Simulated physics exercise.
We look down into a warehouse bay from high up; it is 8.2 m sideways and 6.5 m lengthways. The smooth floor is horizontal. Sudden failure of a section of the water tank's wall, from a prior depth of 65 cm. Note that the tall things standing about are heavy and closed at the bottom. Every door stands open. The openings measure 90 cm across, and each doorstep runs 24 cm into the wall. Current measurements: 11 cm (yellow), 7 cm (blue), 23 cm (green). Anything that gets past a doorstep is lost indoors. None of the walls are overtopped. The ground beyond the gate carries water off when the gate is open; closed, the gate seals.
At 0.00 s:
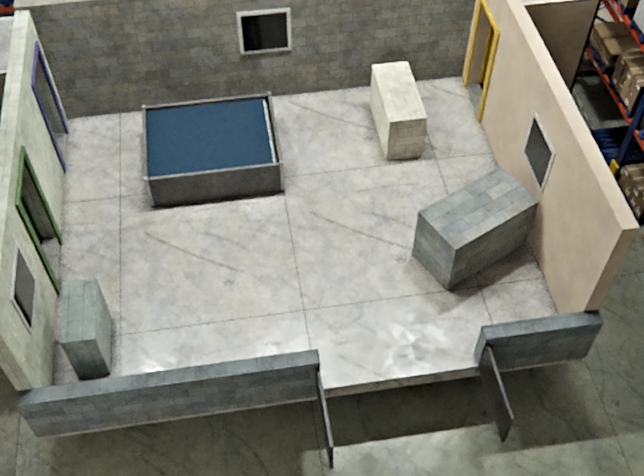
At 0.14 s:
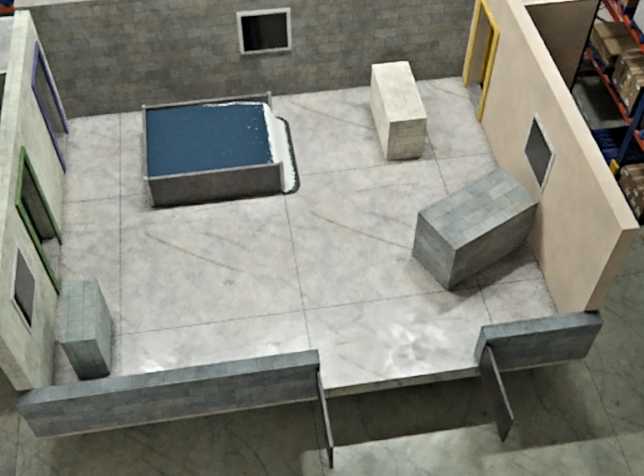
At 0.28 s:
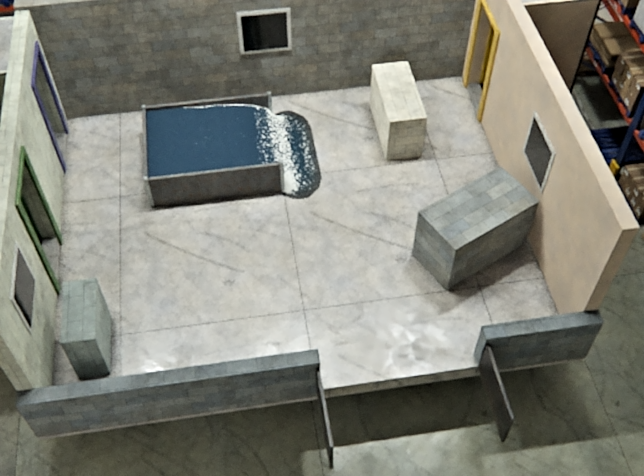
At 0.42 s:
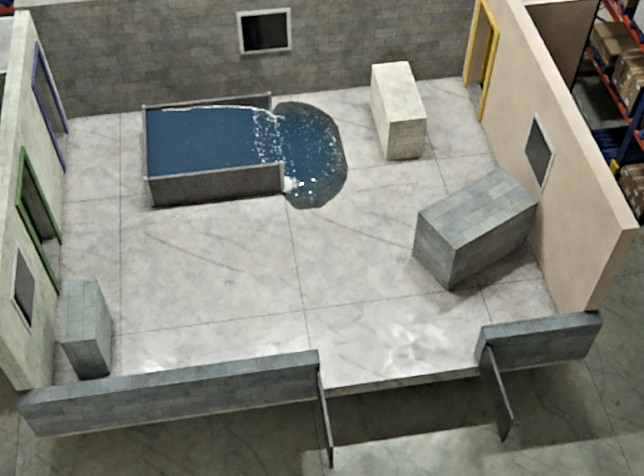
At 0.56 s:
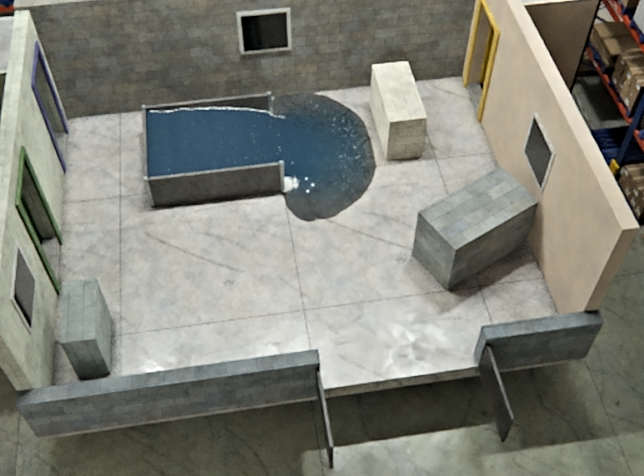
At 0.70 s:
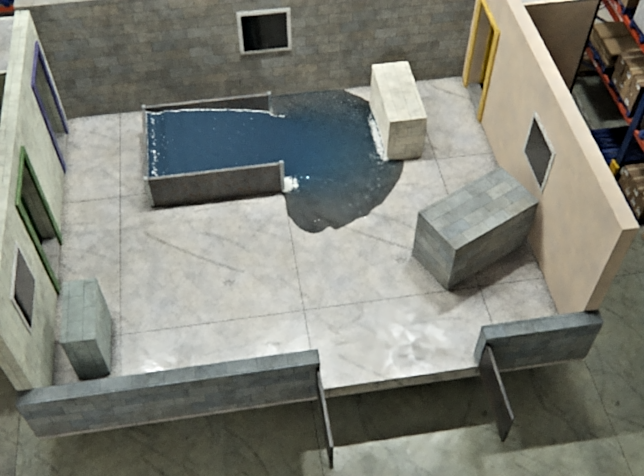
The footage shows a walled bay seen from above, where water in a rectangular tank pours out through its open right side, spreads across the pale floor in a widening rounded pool, and reaches the pale block to the right.
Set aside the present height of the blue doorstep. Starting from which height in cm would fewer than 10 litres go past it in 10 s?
From roughly 8 cm upwards.
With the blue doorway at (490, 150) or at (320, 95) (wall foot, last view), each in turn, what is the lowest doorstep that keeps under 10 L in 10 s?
You'd want roughly 19 cm there first, then roughly 22 cm.
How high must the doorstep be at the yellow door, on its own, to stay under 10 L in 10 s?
About 20 cm at yellow.
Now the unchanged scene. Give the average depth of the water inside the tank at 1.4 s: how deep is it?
The mean depth is roughly 37 cm.
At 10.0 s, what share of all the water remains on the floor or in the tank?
Something like 84 per cent of it remains.
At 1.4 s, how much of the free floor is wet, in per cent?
About 25 per cent.
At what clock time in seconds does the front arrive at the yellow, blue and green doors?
It arrives at the yellow door at 2.0 s, the blue door at 5.0 s and the green door at 7.0 s.
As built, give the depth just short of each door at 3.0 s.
Depths, in cm - yellow: 21, blue: 0, green: 0.
After 1.4 s water covers 25 % of the floor, deepest (42 cm) near (373, 142); it has not reached the blue door.
After 3.0 s water covers 35 % of the floor, deepest (29 cm) near (373, 142); it has not reached the blue door.
After 10.0 s water covers 95 % of the floor, deepest (12 cm) near (507, 221); 5 cm at the blue door, 16 litres in over its 7 cm doorstep.
At the blue door as built, the water arrived by 4.9 s and peaked near 10 cm at 5.8 s.
Run again over the same 10 s with other heights there, 19 litres in over 6.5 cm, 6 litres over 9 cm. The limit of 10 litres is kept from about 8 cm up.
